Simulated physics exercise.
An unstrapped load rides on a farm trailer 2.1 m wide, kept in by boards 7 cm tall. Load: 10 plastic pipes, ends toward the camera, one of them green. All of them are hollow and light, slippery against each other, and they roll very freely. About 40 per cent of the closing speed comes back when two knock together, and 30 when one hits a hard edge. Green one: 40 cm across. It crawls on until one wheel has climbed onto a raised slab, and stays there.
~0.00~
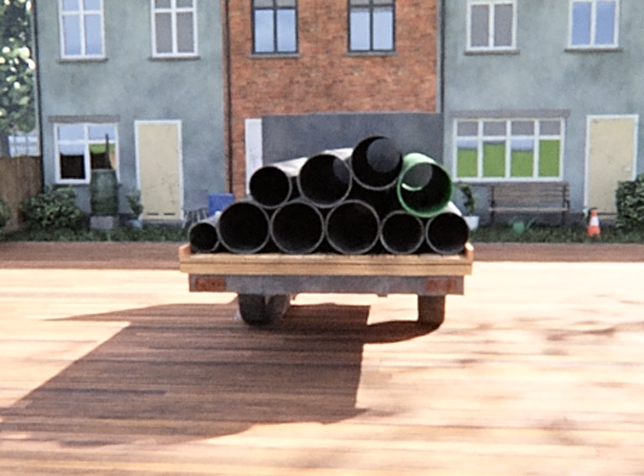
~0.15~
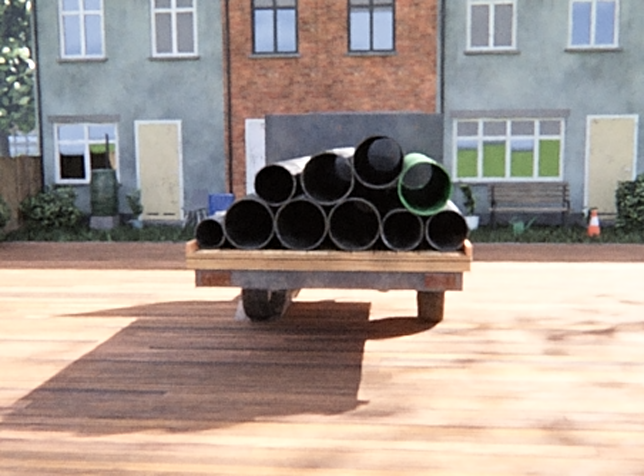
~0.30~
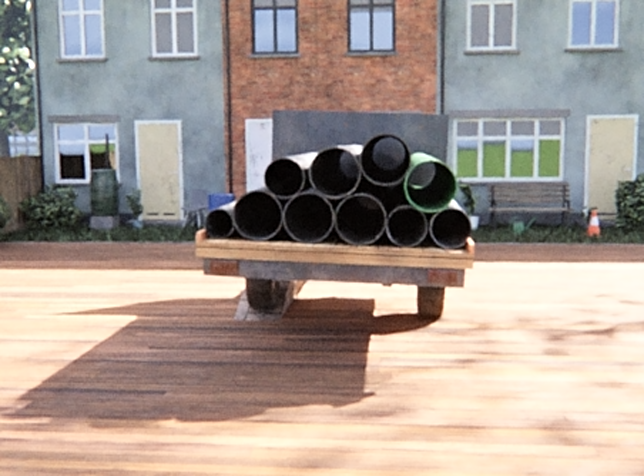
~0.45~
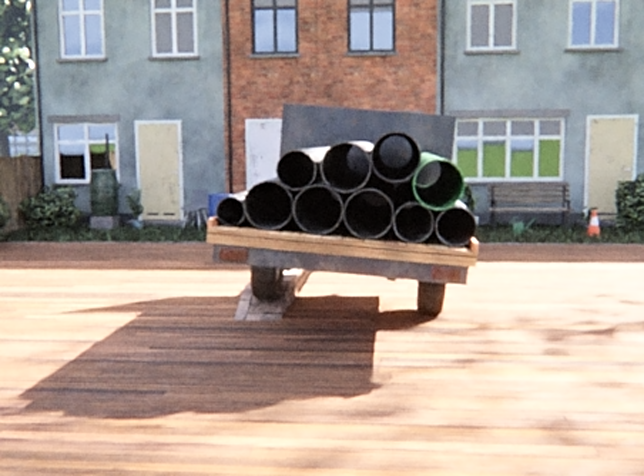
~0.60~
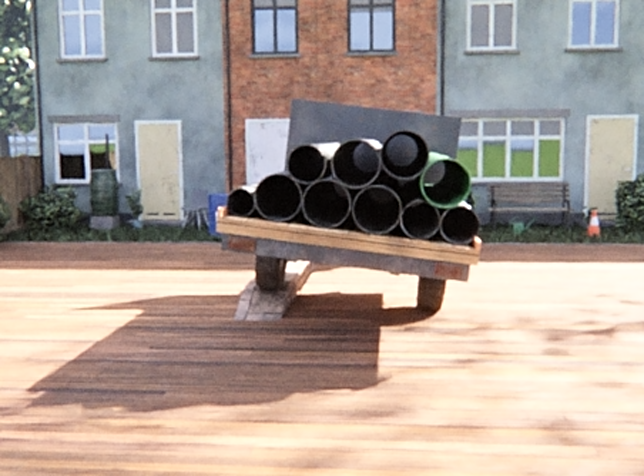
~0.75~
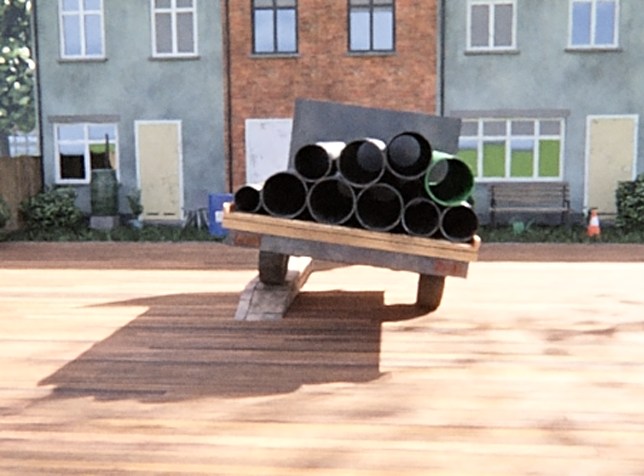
A flatbed trailer stacked with dark pipes and one green pipe, ends facing the camera, moves away toward a row of houses as its left wheel climbs a small ramp and the deck tilts gradually down to the right.
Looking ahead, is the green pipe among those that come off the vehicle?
Outcome for green: Lost.
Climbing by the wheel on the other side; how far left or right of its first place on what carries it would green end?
Shift: Near 0 cm to the left.
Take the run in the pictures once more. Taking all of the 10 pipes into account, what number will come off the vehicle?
The answer is 1.
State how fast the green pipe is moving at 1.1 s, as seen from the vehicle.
About 0.4 m/s.
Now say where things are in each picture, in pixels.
The first frame shows green (426, 189); 6 of the 10 make up the bottom layer.
The second frame shows green (426, 188); the deck is level.
The third frame shows green (431, 186); the deck slopes 2° down to the right.
The fourth frame shows green (439, 185); the deck slopes 5° down to the right.
The fifth frame shows green (446, 183); the deck slopes 7° down to the right.
The sixth frame shows green (450, 181); the deck slopes 8° down to the right.
Then, 1.1 s in, green is up on others, 20 cm from the right edge, rolling right; 0 gone from the deck.
Then, 1.3 s in, green is up on others, 10 cm from the right edge, rolling right; 0 gone from the deck.
Then, 1.6 s in, green is dropping off the right side; 1 gone from the deck.
In the end (4.7 s), green is on the ground to the right; 1 gone from the deck.
